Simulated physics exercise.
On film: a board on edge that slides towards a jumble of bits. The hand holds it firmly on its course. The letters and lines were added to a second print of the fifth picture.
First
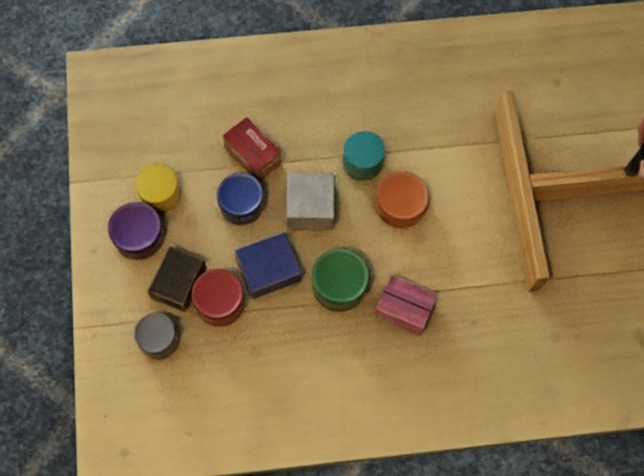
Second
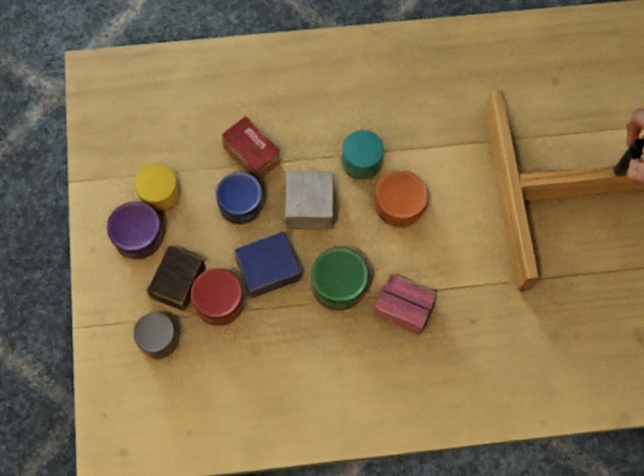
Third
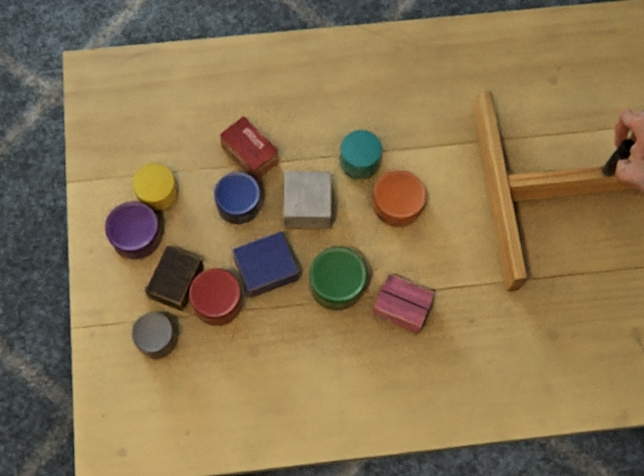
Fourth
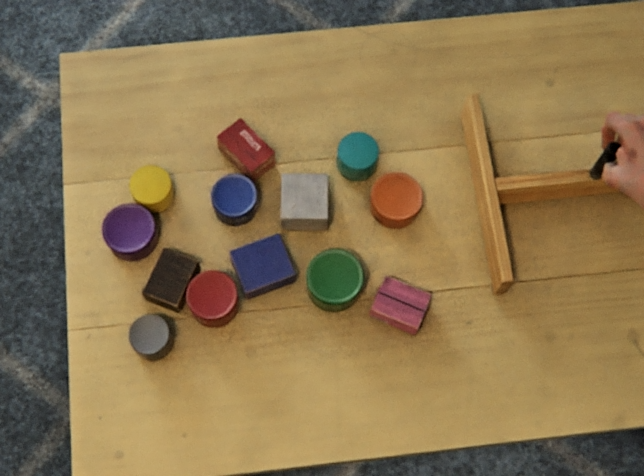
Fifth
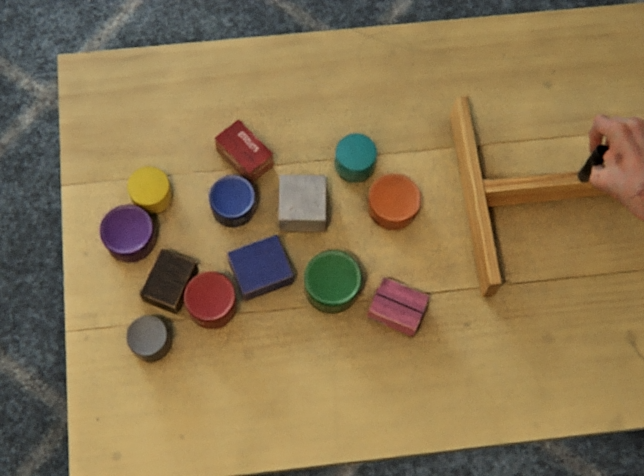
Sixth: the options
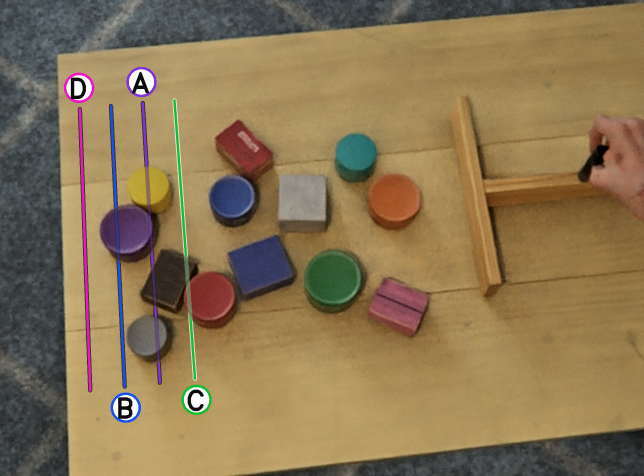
To begin with, a jumble of coloured round pots and small blocks sits on a wooden tabletop, with a T-shaped wooden board to the right. A hand comes into view at the right edge, gripping the handle, and slides the board steadily left towards the pieces, narrowing the gap without touching them.
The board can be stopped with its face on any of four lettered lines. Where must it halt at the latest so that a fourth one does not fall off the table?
It should halt at A.
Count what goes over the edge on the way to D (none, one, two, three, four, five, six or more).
Six or more.
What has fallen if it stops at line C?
The yellow pot.
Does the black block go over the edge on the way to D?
Yes.
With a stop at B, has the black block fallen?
Yes.
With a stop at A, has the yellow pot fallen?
By then, yes.
On the marked copy, A at (151, 236); B at (118, 239); C at (184, 232); D at (85, 242).
With A. Early on, board (362, 199); pink box (359, 324); turquoise tin (327, 161).
Further on, board (243, 211); yellow pot (82, 175); purple jar (109, 227).
At the end, board (151, 220); black block over the edge; yellow pot over the edge; three fallen.
As for the rest, B drops six; C is within the limit but short; D drops eleven.
